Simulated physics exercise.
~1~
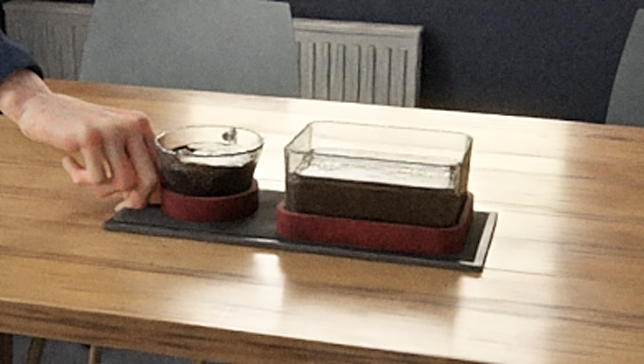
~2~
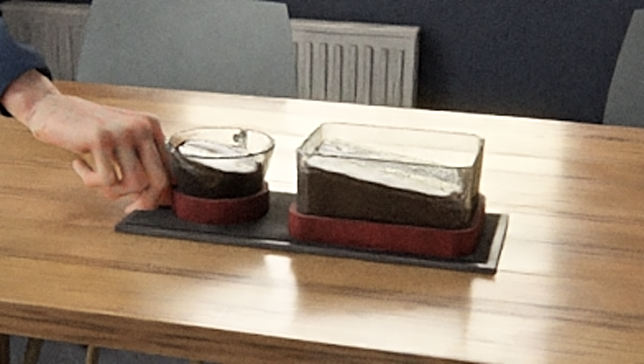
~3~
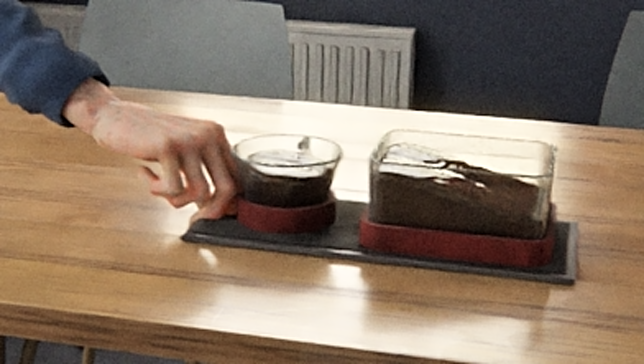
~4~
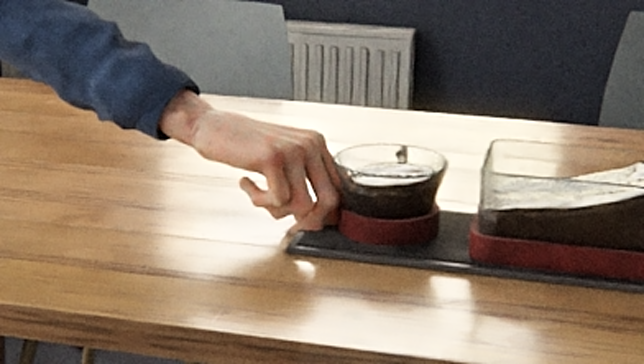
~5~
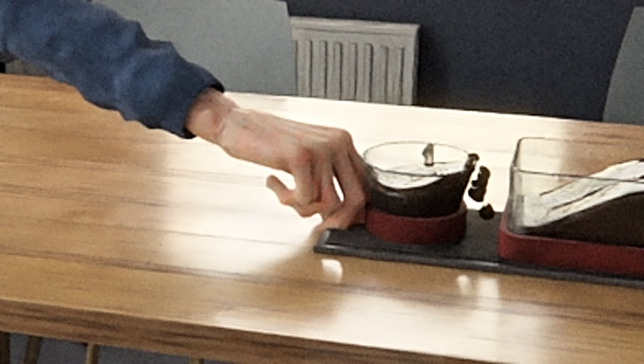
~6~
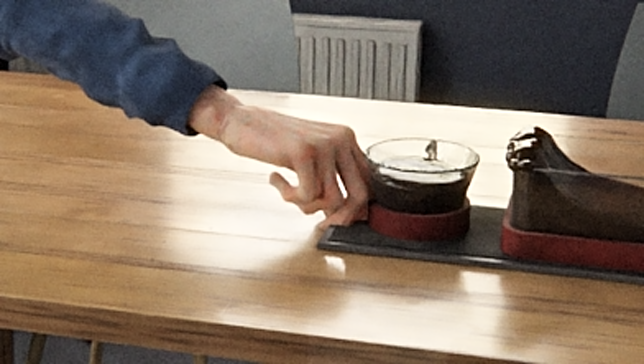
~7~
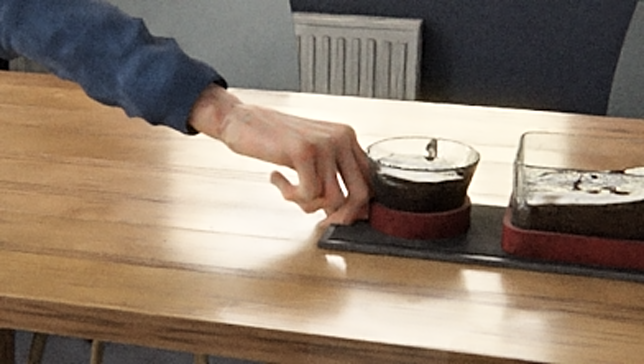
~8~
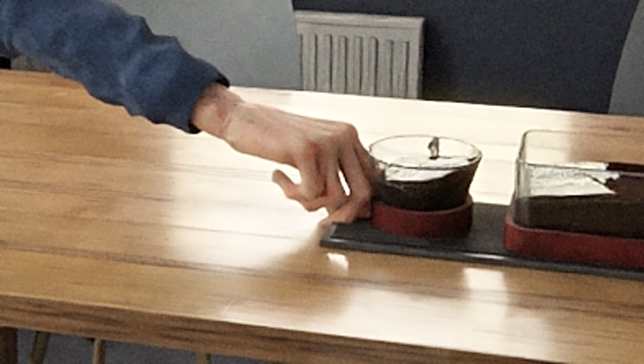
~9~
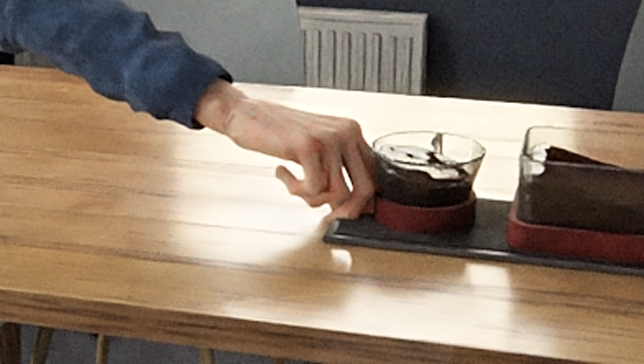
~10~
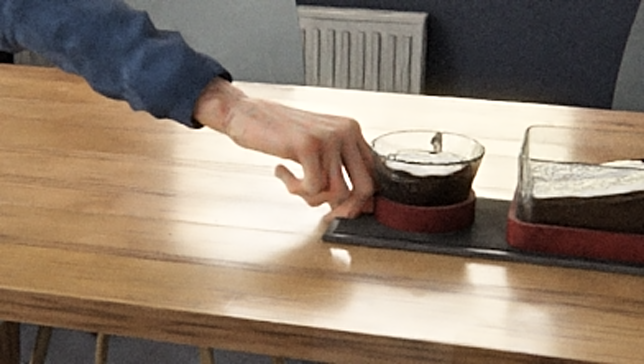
A hand in a blue sleeve holds the left end of a dark tray on a shiny wooden table, seen from slightly above, with grey chairs and a pale radiator behind. On the tray, a round clear cup and a larger rectangular glass box of dark coffee sit in red holders. The hand pushes the tray to the right, and the liquid tilts and ripples in both. As the tray stops, dark drops fly over the cup's right rim, and the coffee surges high at the box's left side. The liquid keeps sloshing while the hand stays at the halted tray, both containers still upright.
